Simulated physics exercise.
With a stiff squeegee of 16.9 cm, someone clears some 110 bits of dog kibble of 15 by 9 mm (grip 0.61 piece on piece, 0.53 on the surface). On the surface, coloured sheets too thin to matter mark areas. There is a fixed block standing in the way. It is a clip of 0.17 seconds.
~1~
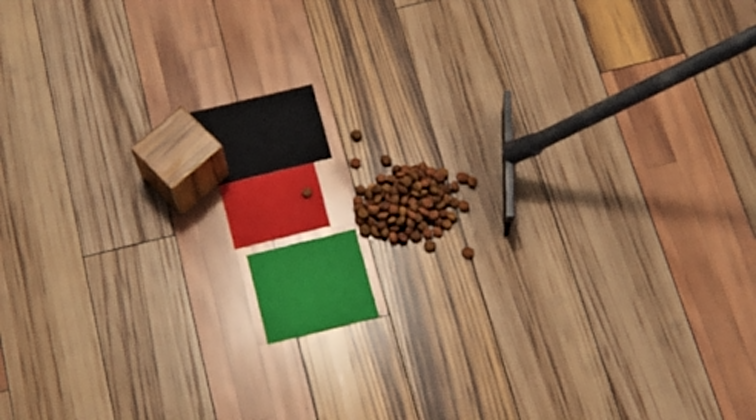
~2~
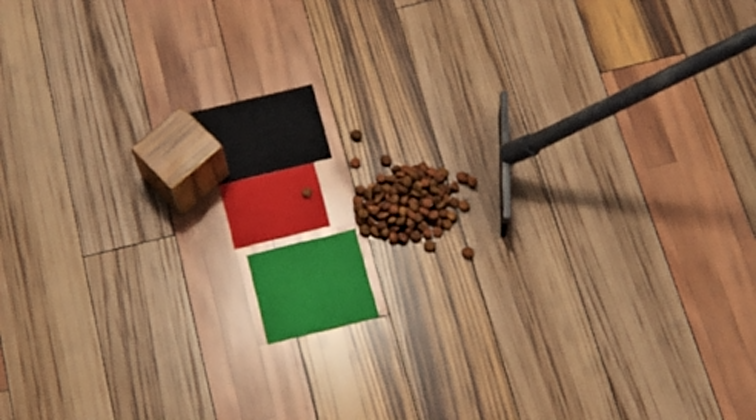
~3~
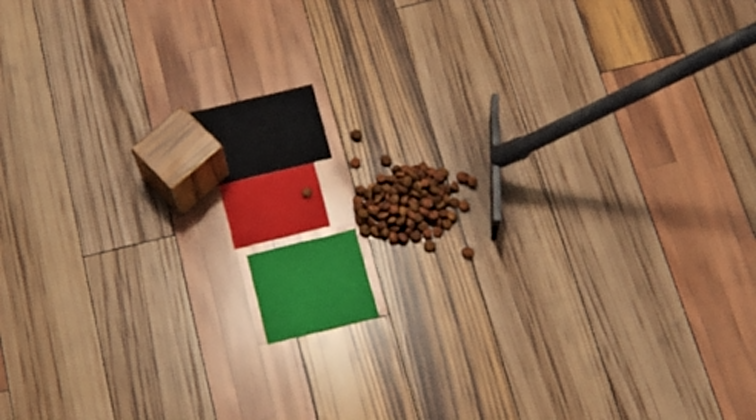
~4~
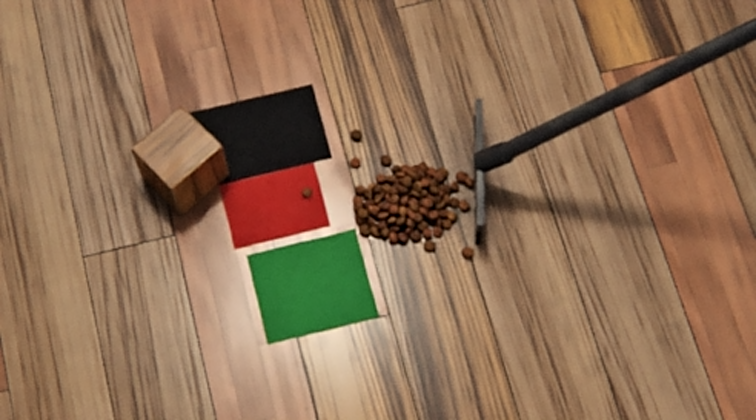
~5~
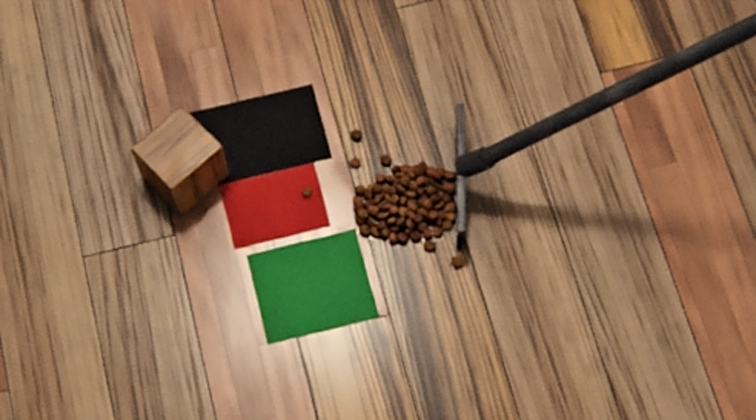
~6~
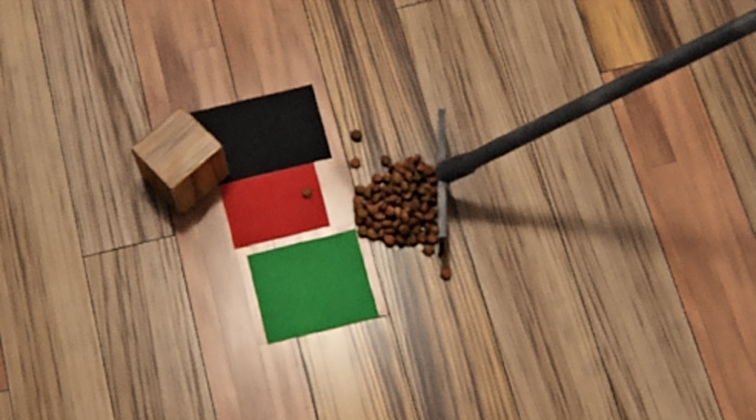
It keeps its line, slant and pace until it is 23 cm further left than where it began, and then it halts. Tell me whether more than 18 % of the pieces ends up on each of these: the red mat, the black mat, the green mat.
Red mat - more; black mat - not more; green mat - more.
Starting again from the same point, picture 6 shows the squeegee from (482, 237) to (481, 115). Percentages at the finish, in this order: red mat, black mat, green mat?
Red mat: 10; black mat: 0; green mat: 45.
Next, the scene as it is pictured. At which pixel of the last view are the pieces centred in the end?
Around (296, 217).
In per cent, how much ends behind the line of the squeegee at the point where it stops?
Roughly 5 %.
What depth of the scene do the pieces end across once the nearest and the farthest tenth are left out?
16 cm.
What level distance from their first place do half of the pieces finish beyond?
It works out at some 14 centimetres.
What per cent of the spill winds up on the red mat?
Estimate: Approx. 40 %.
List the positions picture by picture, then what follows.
In the first picture, squeegee from (509, 217) to (507, 97); moved 0.0 cm; 0 pieces shifted; middle of the spill at (404, 201); green mat at (312, 286); red mat at (275, 206); black mat at (252, 137); block at (176, 147).
In the second picture, squeegee from (506, 218) to (504, 98); moved 0.4 cm; 0 pieces shifted; middle of the spill at (404, 201).
In the third picture, squeegee from (497, 221) to (495, 101); moved 1.6 cm; 0 pieces shifted; middle of the spill at (404, 201).
In the fourth picture, squeegee from (480, 226) to (479, 105); moved 3.7 cm; 1 pieces shifted; middle of the spill at (404, 201).
In the fifth picture, squeegee from (461, 232) to (460, 111); moved 6.1 cm; 19 pieces shifted; middle of the spill at (403, 201).
In the sixth picture, squeegee from (442, 237) to (442, 116); moved 8.5 cm; 86 pieces shifted; middle of the spill at (398, 201); green mat at (312, 286); red mat at (275, 206); black mat at (252, 137); block at (176, 147).
Then, 0.16 s after the last picture, squeegee 20 cm from its start, spill 16 cm wide; green mat 35 %, red mat 15 %, off the mats 50 %.
Then, 0.32 s after the last picture, squeegee 23 cm from its start, spill 19 cm wide; green mat 30 %, red mat 40 %, black mat 10 %, off the mats 15 %.
Then, 0.45 s after the last picture, squeegee 23 cm from its start, spill 19 cm wide; green mat 30 %, red mat 40 %, black mat 10 %, off the mats 20 %.
In the end, green mat 30 %, red mat 40 %, black mat 10 %, off the mats 20 %.
